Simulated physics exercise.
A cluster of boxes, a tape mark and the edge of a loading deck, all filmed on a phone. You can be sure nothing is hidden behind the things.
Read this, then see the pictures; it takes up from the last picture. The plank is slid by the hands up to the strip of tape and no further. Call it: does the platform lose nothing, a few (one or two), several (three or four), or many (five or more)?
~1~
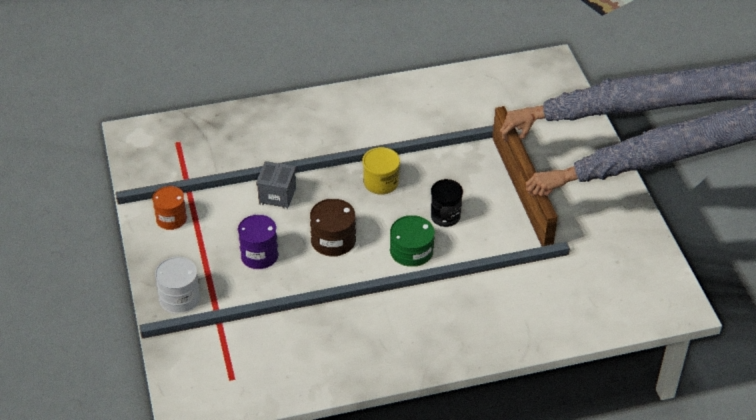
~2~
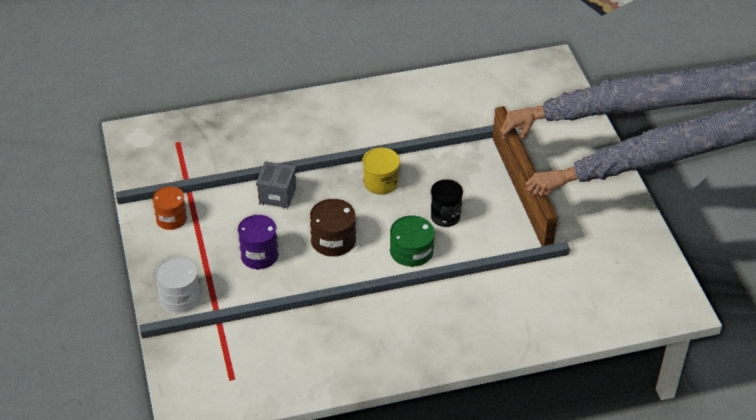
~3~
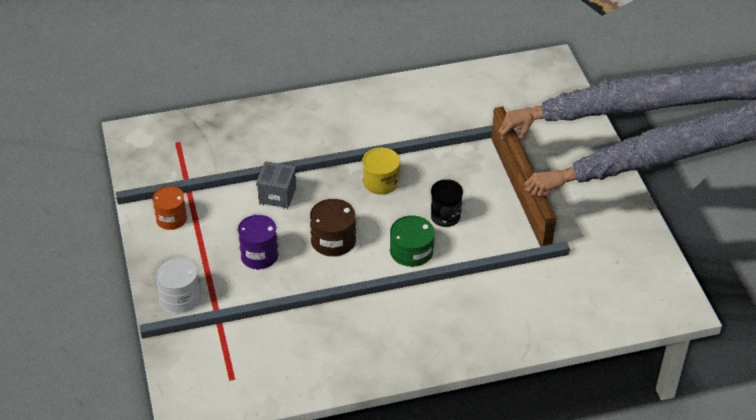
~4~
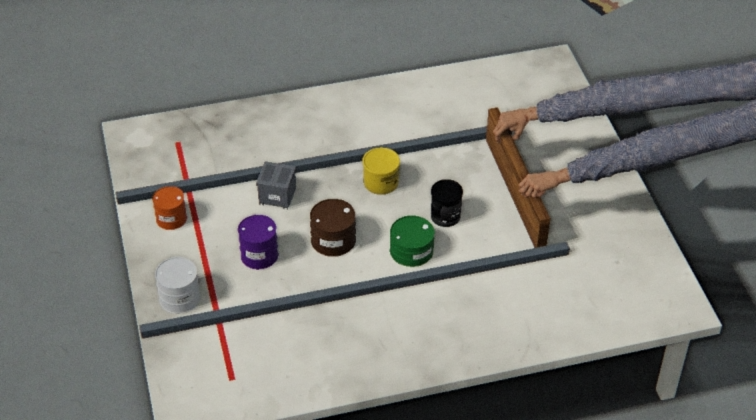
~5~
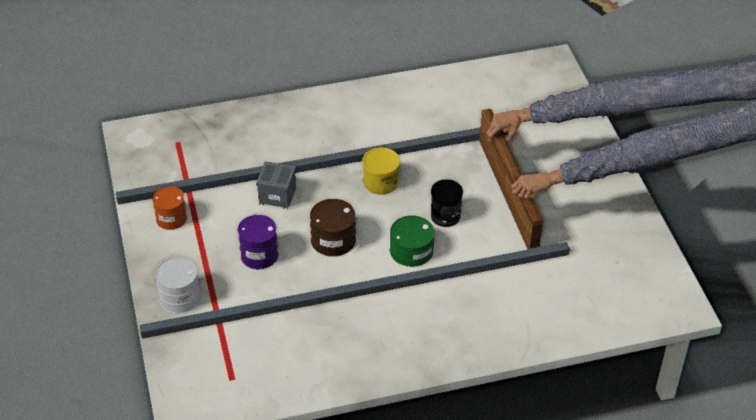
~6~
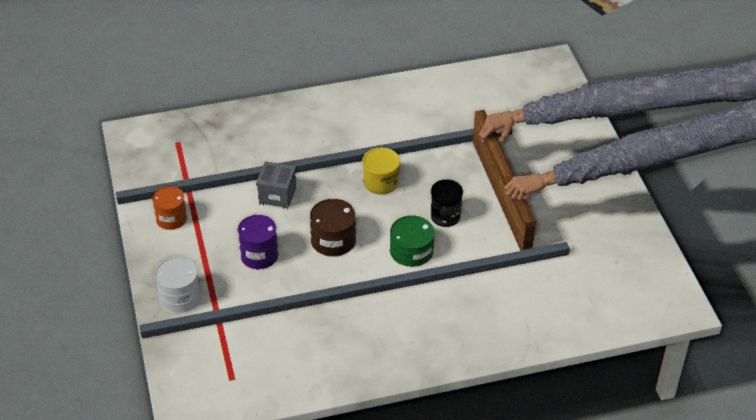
It loses a few, one or two.
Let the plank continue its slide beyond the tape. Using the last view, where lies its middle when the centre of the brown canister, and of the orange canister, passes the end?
(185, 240) and (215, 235), roughly.
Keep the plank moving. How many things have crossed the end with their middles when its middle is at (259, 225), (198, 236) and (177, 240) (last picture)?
In order, that gives 0, then 2, then 5.
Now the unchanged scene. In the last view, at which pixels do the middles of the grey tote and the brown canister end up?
You'll find the first one at (141, 205) and the second at (152, 265).
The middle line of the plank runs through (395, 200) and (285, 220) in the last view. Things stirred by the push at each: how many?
Counts: 3 and 6.
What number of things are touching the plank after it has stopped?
That makes 3.
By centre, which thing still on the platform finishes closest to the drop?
The white canister is the one.
A little later, none off yet; white canister at rest near (178, 285); orange canister at rest near (170, 208); purple canister at rest near (258, 242).
When it is over, the number that fall off is one or two; down, purple canister and orange canister.
